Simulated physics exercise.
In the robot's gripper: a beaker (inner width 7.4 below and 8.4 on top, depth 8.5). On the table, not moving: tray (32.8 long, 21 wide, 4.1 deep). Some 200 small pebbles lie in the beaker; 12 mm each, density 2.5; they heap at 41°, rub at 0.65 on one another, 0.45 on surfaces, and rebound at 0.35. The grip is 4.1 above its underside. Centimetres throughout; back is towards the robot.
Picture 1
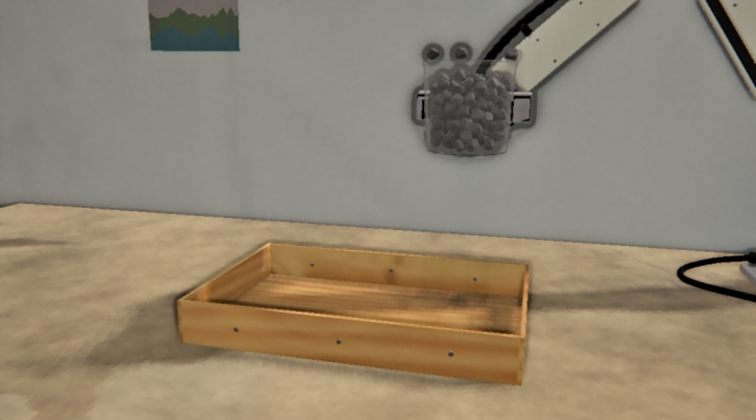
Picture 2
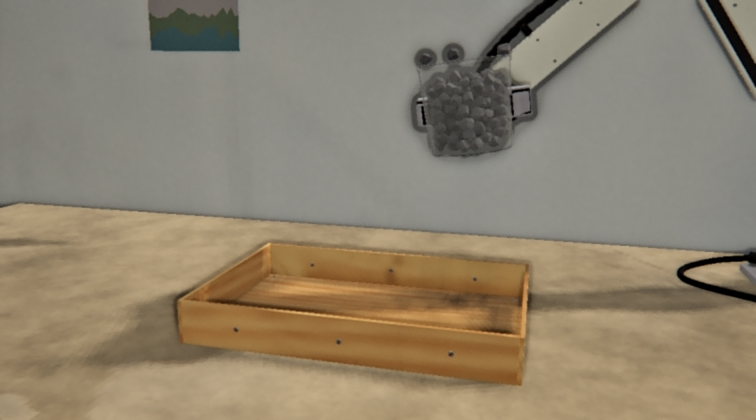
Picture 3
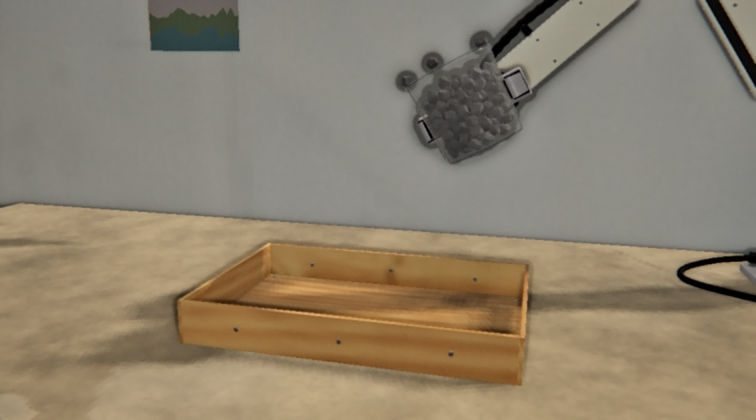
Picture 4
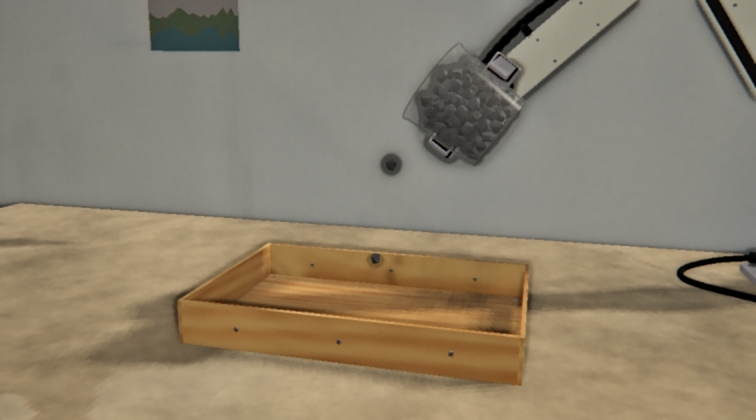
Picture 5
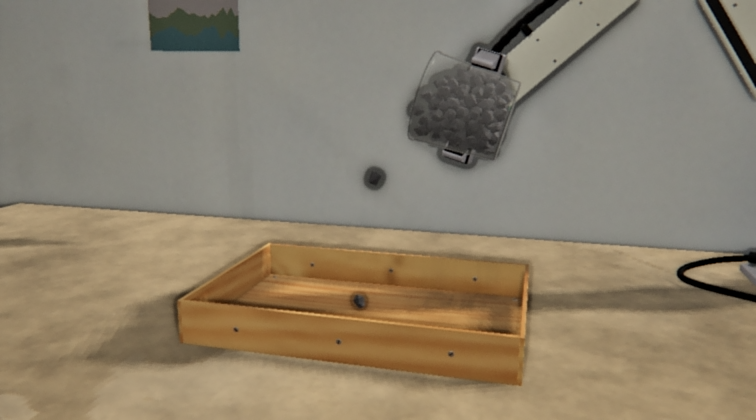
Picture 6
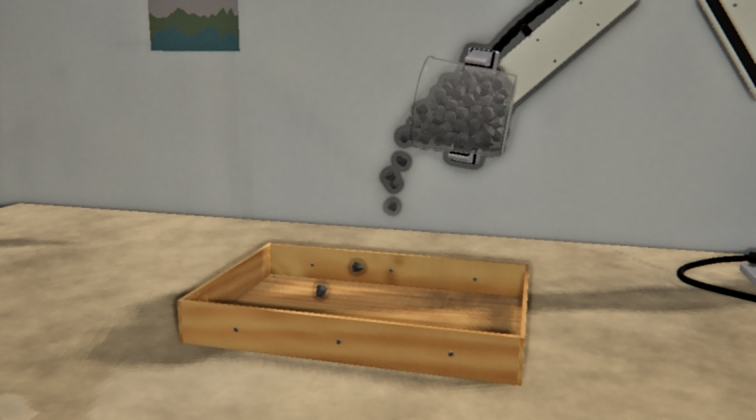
The clip opens on a robot gripper holding a clear beaker heaped with small gray pebbles, upright above and beyond a shallow wooden tray on a table. The gripper tilts the beaker steadily to the left until it lies almost sideways, and a few pebbles drop singly, then in a short string, toward the tray.
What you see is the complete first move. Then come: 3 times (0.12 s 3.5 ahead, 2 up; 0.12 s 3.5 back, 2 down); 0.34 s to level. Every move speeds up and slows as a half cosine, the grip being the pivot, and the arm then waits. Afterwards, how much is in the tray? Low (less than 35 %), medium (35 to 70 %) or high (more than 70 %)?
In the tray the share is high, more than 70 %.
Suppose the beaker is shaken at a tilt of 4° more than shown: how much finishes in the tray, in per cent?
Some 100 per cent.
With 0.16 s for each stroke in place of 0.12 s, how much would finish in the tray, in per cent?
It would be near 70 per cent.
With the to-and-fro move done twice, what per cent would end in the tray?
It would be near 85 per cent.
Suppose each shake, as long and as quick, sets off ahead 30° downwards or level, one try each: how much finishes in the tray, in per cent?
About 55 and 80 per cent.
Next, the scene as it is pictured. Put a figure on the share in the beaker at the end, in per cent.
Some 10 per cent.
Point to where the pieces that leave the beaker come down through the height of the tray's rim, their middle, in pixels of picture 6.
Near (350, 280).
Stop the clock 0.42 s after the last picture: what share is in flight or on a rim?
About 6 per cent.
Then, 0.42 s after the last picture, tilted 82° forward, highest piece 23 above the table; 120 in the tray, 65 in the beaker, 12 in flight or on a rim.
Then, 0.85 s after the last picture, tilted 57° forward, highest piece 23 above the table; 179 in the tray, 18 in the beaker.
Then, 1.26 s after the last picture, level, highest piece 22 above the table; 179 in the tray, 18 in the beaker.
Then, 2.31 s after the last picture, level, highest piece 22 above the table; 179 in the tray, 18 in the beaker.
Final count, 179 in the tray, 18 in the beaker. That is 91 % in the tray.
